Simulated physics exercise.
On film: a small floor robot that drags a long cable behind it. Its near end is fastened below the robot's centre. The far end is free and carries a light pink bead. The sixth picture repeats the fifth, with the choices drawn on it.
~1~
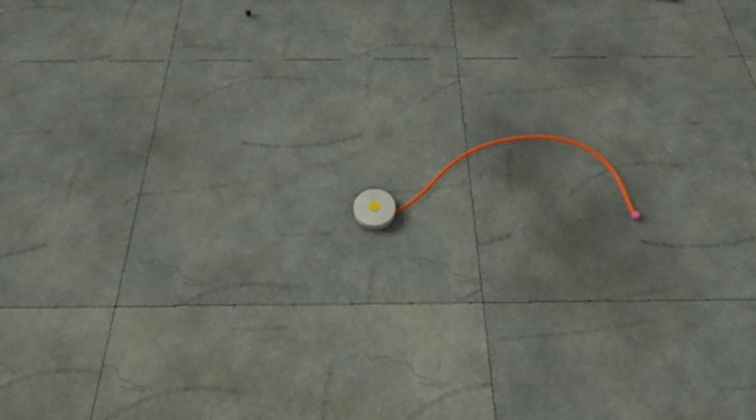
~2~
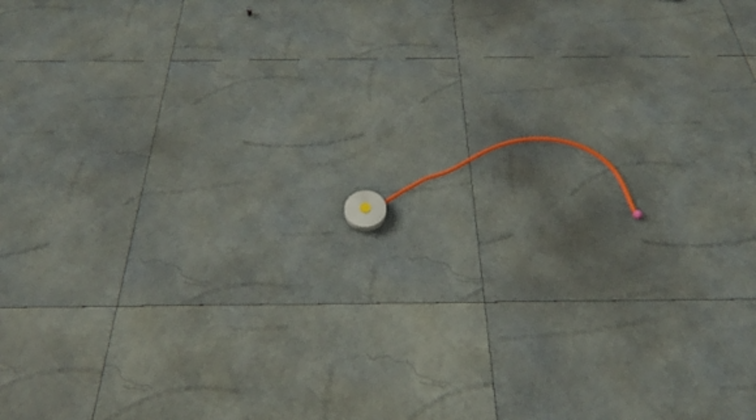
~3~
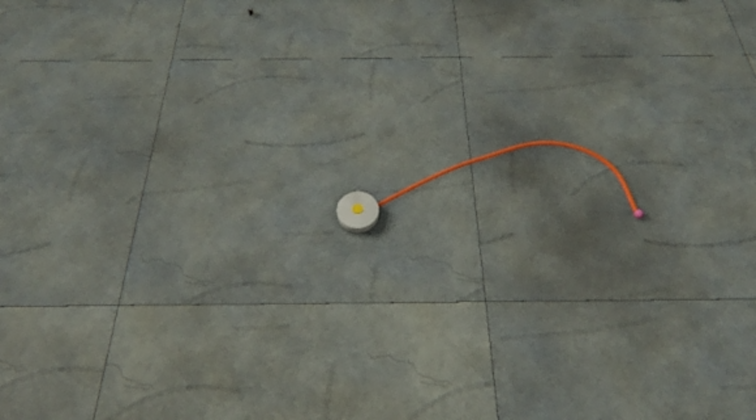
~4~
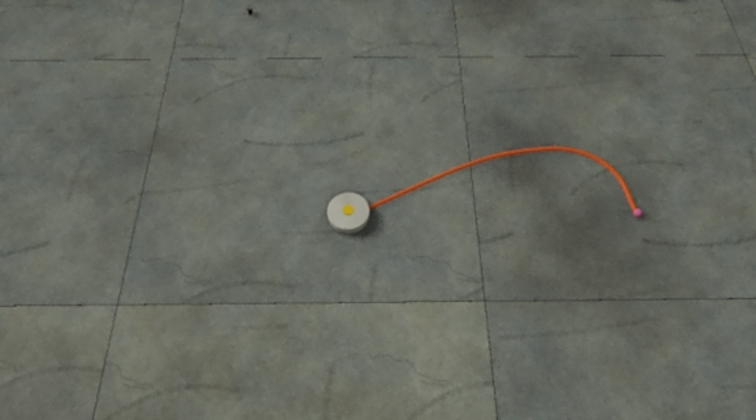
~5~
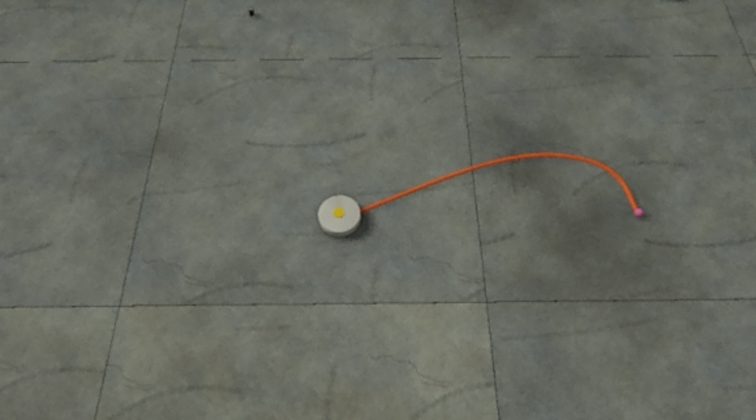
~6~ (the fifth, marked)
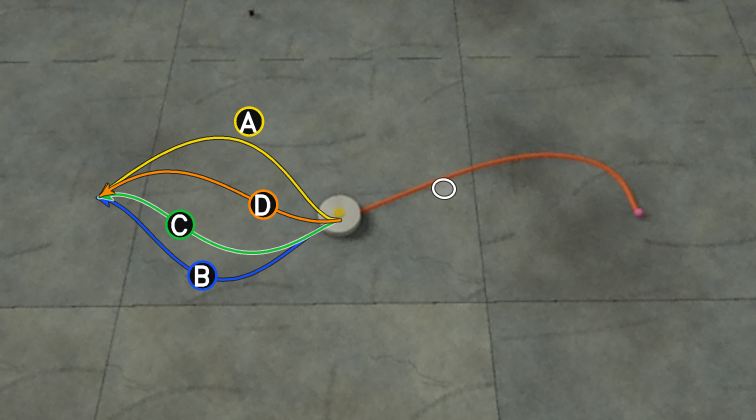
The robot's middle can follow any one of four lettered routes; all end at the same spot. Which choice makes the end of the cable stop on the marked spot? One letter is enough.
Take D.
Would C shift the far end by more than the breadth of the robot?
Yes.
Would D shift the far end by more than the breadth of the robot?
Yes.
On the marked copy, A from (340, 220) via (238, 140) to (100, 196); B from (340, 220) via (202, 276) to (98, 198); C from (340, 220) via (213, 244) to (99, 197); D from (340, 220) via (222, 185) to (100, 196); the ring at (444, 189).
With D. Early on, robot (248, 194), middle of the cable (426, 193), free end (596, 185).
Further on, robot (162, 168), middle of the cable (336, 185), free end (506, 186).
At the end, robot (95, 194), middle of the cable (275, 183), free end (444, 186); the free end is on the ring.
As for the rest, A leaves the free end at (439, 170); B leaves the free end at (444, 209); C leaves the free end at (446, 202).
